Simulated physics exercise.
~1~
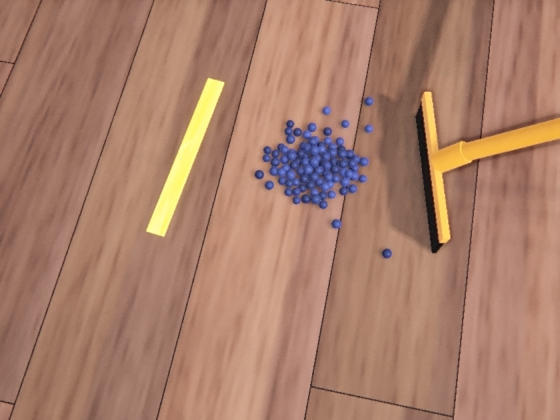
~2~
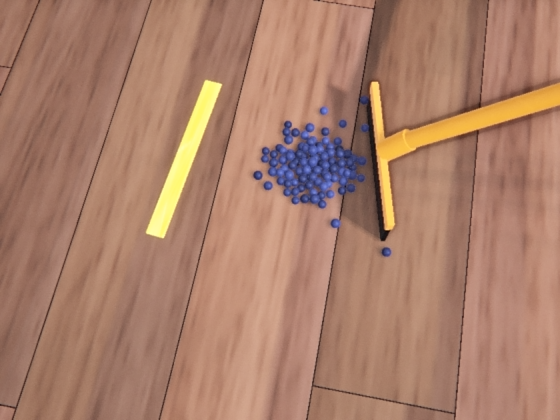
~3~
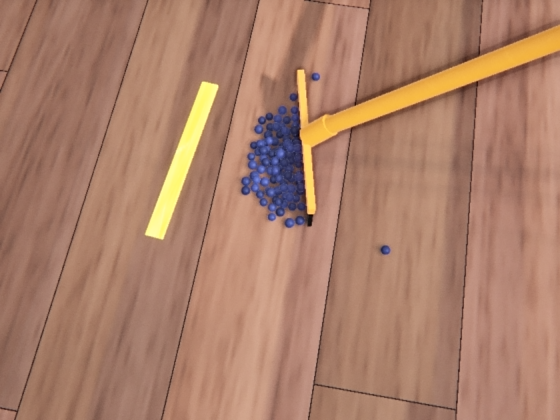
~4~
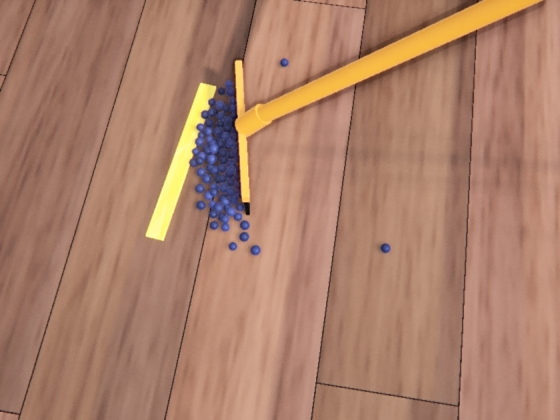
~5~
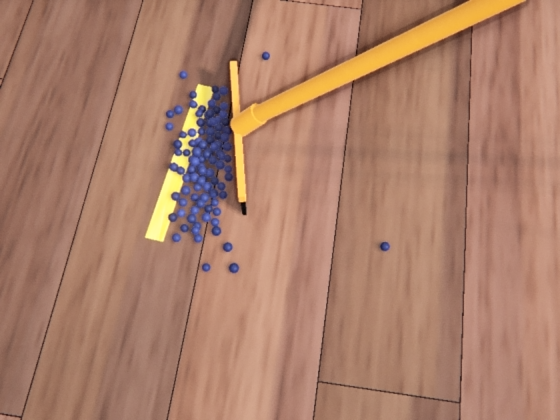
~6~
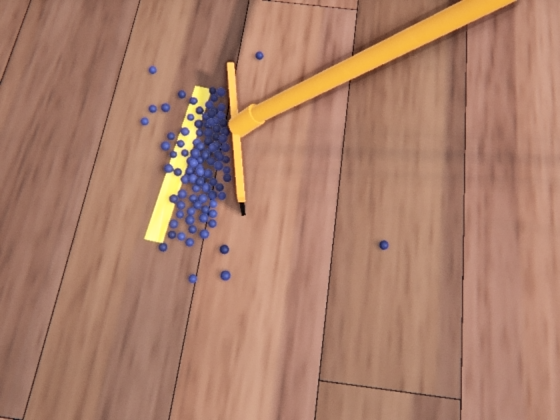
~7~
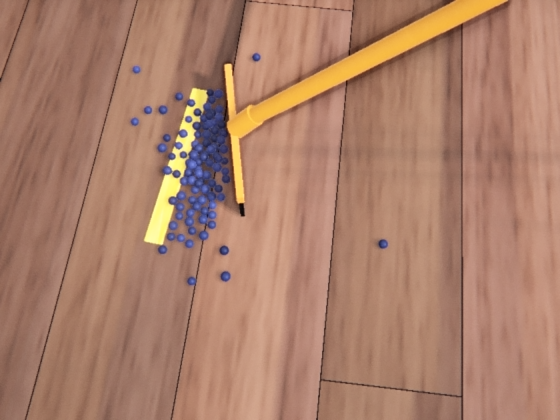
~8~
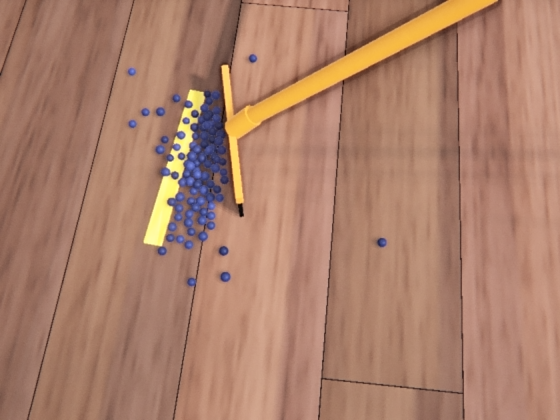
To begin with, a heap of small blue balls lies on a wooden floor between a flat yellow strip on the left and a yellow squeegee with a black edge on the right. The squeegee slides left, meets the heap and squashes it into a narrow band, leaving a few strays behind. It pushes the band up to the strip, then halts just short of it. The balls spread a little further, some onto the strip and a few beyond it. They settle with most still packed between blade and strip.
